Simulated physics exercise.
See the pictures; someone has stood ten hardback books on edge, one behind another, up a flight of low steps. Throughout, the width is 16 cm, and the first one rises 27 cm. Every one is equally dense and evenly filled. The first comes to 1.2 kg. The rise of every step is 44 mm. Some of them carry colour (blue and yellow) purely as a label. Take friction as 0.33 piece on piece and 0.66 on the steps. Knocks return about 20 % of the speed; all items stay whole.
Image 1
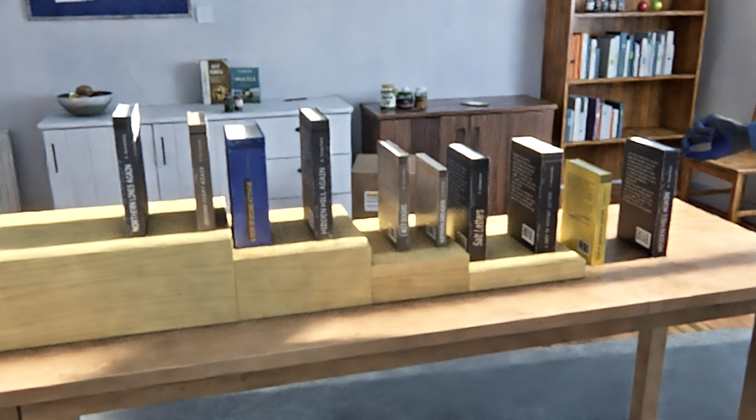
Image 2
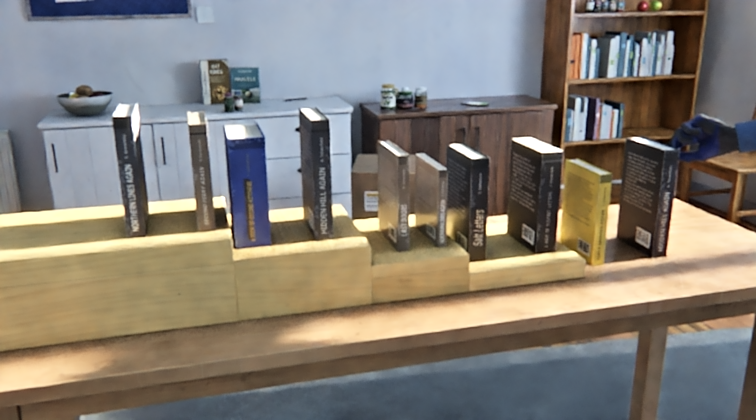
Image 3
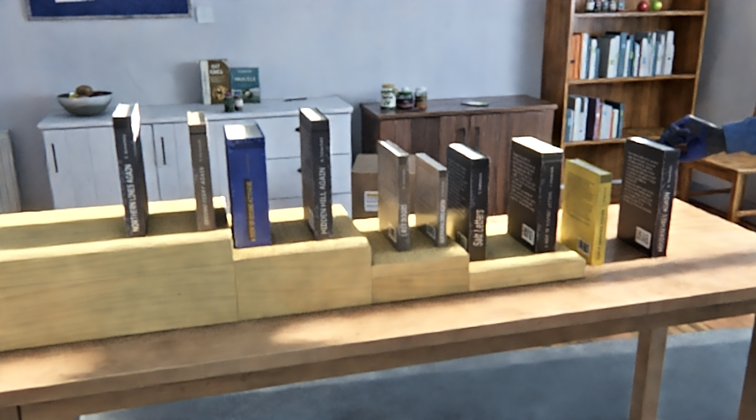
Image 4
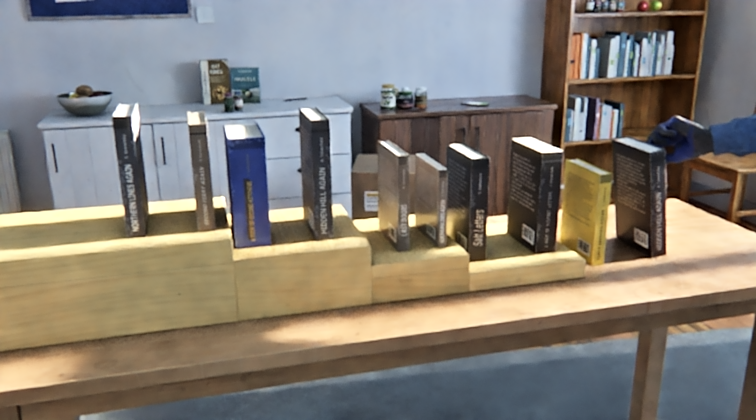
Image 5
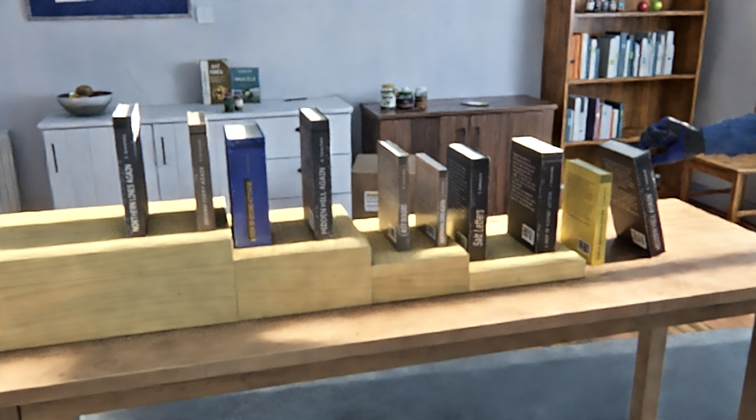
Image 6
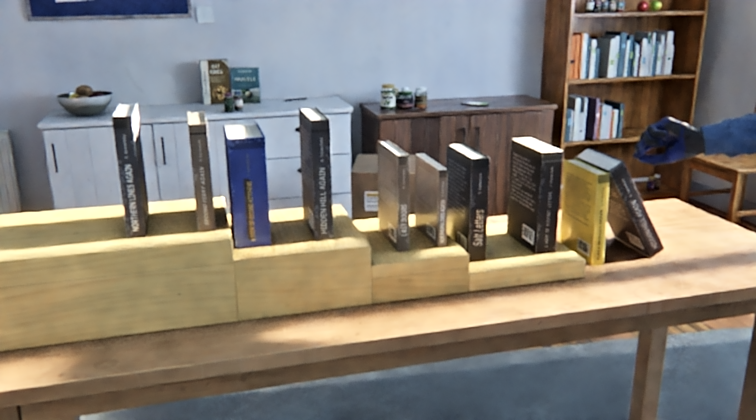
Gloved hand reaching in from the right and pushing the end book, which tilts left against the yellow book beside it.
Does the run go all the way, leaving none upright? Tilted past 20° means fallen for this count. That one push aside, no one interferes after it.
I expect at least one to remain upright.
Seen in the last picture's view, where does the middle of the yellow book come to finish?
Resting position, last image: About (548, 227).
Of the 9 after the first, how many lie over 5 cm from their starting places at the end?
Total tallied: 6.
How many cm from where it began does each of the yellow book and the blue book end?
Displacement in cm - yellow: 10; blue: 0.
Then, 0.12 s past the last view, 1 of the 9 other books over; yellow book 21° from how it stood.
Then, 0.32 s past the last view, 2 of the 9 other books over; yellow book 45° from how it stood.
Then, 0.50 s past the last view, 4 of the 9 other books over; yellow book 57° from how it stood.
Then, 0.66 s past the last view, 5 of the 9 other books over; yellow book 58° from how it stood.
In the end, 6 of the 9 other books over; yellow book 58° from how it stood; blue book 10° from how it stood. Three left standing. From the last view, middles, yellow book near (548, 228), blue book near (237, 182).
